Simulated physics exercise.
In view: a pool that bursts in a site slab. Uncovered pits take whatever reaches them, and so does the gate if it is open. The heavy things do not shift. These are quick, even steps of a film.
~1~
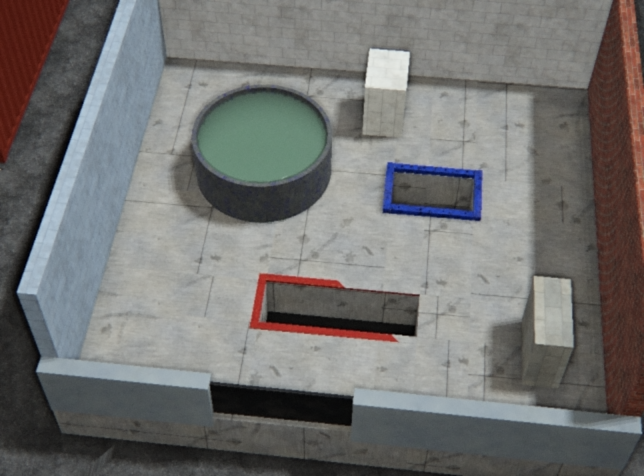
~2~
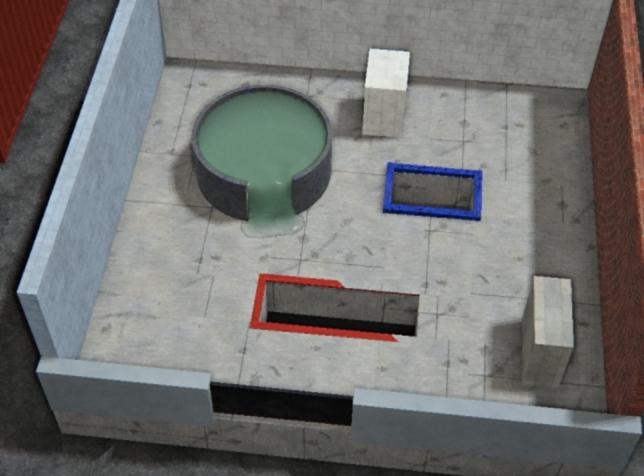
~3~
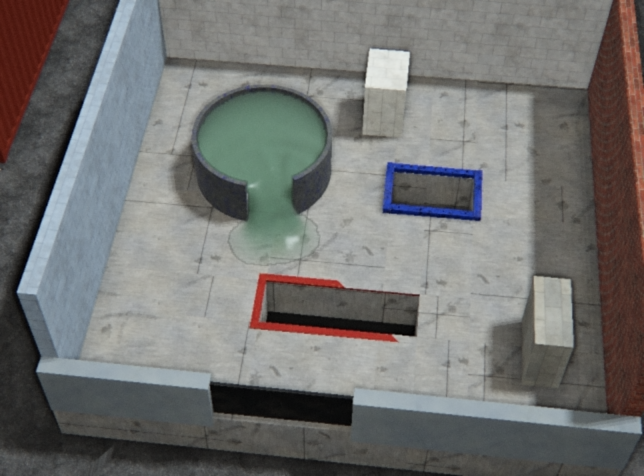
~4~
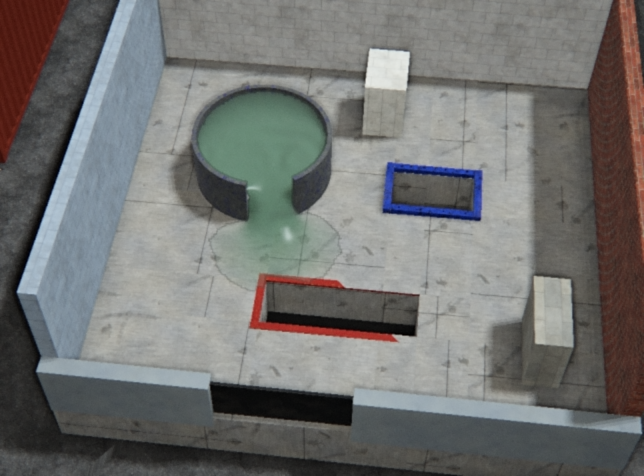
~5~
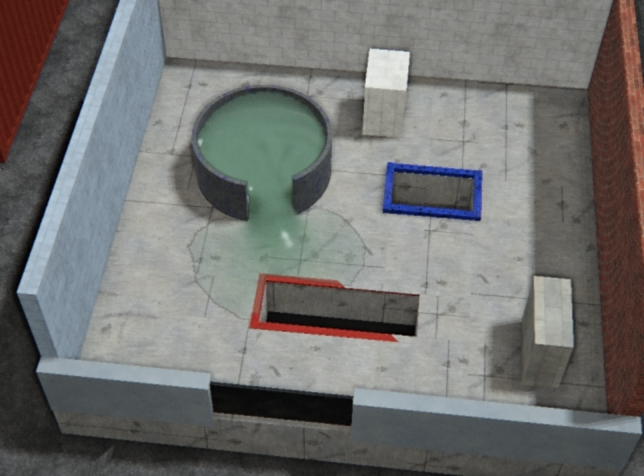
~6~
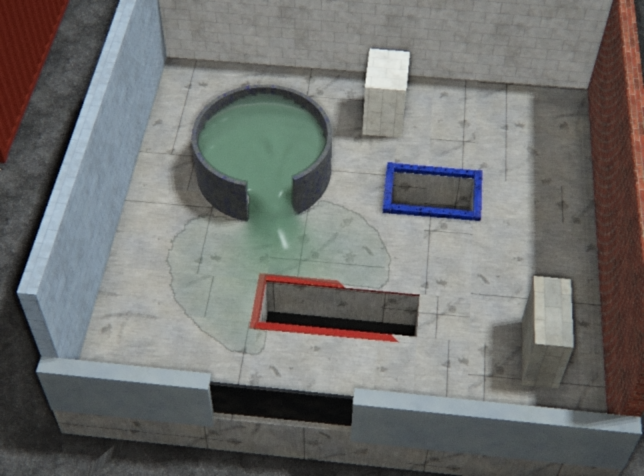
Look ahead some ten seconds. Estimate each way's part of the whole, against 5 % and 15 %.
One by one: The gate takes less than 5 %; the red pit takes more than 15 %; the blue pit takes less than 5 %.
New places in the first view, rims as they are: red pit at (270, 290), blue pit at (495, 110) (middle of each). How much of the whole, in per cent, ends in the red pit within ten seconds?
Parts in a hundred: Red 75.
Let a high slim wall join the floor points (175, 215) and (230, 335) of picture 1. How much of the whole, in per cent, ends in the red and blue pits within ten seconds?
Per cent: Red 60, blue 0.
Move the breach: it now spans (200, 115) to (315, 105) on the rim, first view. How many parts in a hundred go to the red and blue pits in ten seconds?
Per cent: Red 15, blue 0.
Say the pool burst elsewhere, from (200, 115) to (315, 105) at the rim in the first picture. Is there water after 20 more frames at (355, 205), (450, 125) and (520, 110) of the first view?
One after the other: Wet, awash, under water.
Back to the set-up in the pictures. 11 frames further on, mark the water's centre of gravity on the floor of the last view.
At about (254, 207).
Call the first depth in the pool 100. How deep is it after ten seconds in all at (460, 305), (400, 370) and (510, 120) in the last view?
In that order: 2, 4 and 0 per cent.
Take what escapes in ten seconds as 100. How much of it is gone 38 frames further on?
About 80 per cent.
A moment on, water covers 20 % of the floor; the gate 0 %, the red pit 12 %, the blue pit 0 %.
Next, water covers 20 % of the floor; the gate 0 %, the red pit 21 %, the blue pit 0 %.
Then, water covers 25 % of the floor; the gate 0 %, the red pit 31 %, the blue pit 0 %.
Later, water covers 40 % of the floor; the gate 0 %, the red pit 43 %, the blue pit 0 %.
In the end, water covers 55 % of the floor; the gate 0 %, the red pit 53 %, the blue pit 0 %.
